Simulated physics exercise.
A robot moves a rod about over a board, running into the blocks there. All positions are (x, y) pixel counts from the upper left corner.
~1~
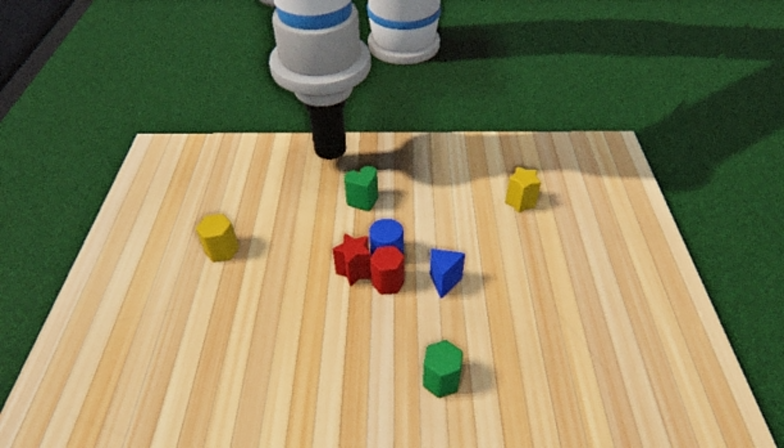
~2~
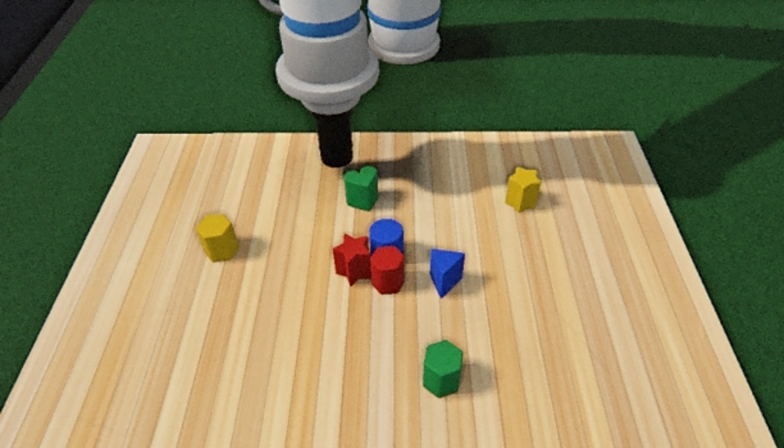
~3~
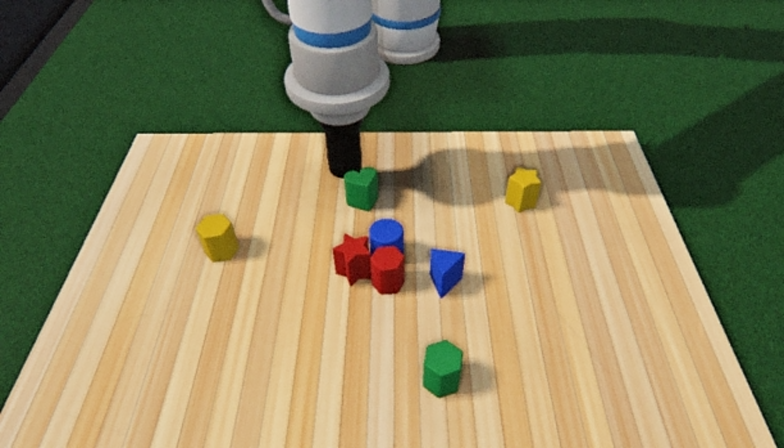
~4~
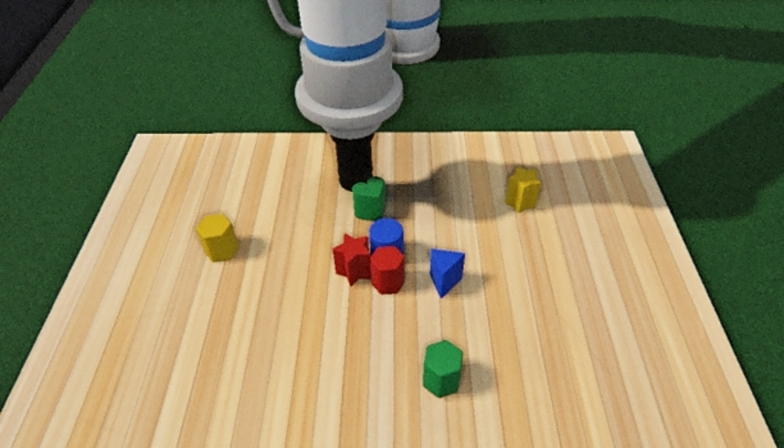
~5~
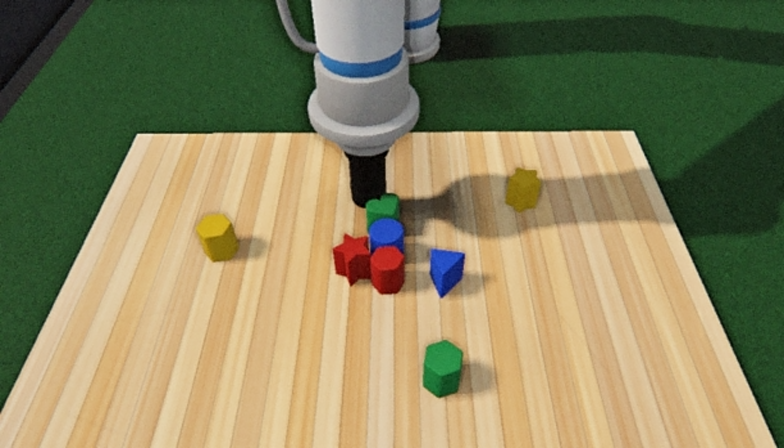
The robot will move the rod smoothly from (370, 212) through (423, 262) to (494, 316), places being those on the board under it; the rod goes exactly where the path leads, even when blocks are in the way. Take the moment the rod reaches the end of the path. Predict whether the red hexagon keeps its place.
Once the rod is done, the red hexagon is in a new spot.
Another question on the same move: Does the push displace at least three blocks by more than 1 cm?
Final answer: Yes.
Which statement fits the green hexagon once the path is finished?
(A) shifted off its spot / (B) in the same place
Answer: B.
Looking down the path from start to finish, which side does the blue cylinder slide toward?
That block drifts right.
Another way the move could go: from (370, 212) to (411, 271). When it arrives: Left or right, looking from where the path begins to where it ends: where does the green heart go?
The shift goes left.
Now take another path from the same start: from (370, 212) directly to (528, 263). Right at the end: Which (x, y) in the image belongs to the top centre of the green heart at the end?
It is at (427, 227).
On the path given first. One third of the way, rod (405, 231); green heart (428, 235), turned 15° anticlockwise; blue cylinder (404, 256); red hexagon (381, 277).
Two thirds of the way, rod (447, 268); green heart (476, 271), turned 20° anticlockwise; blue cylinder (415, 272); red hexagon (378, 278); blue three-sided block (477, 293), turned 15° anticlockwise.
At the end, rod (497, 303); green heart (531, 307), turned 25° anticlockwise; blue cylinder (415, 272); red hexagon (378, 278); green hexagon in place; blue three-sided block (504, 325), turned 25° clockwise.
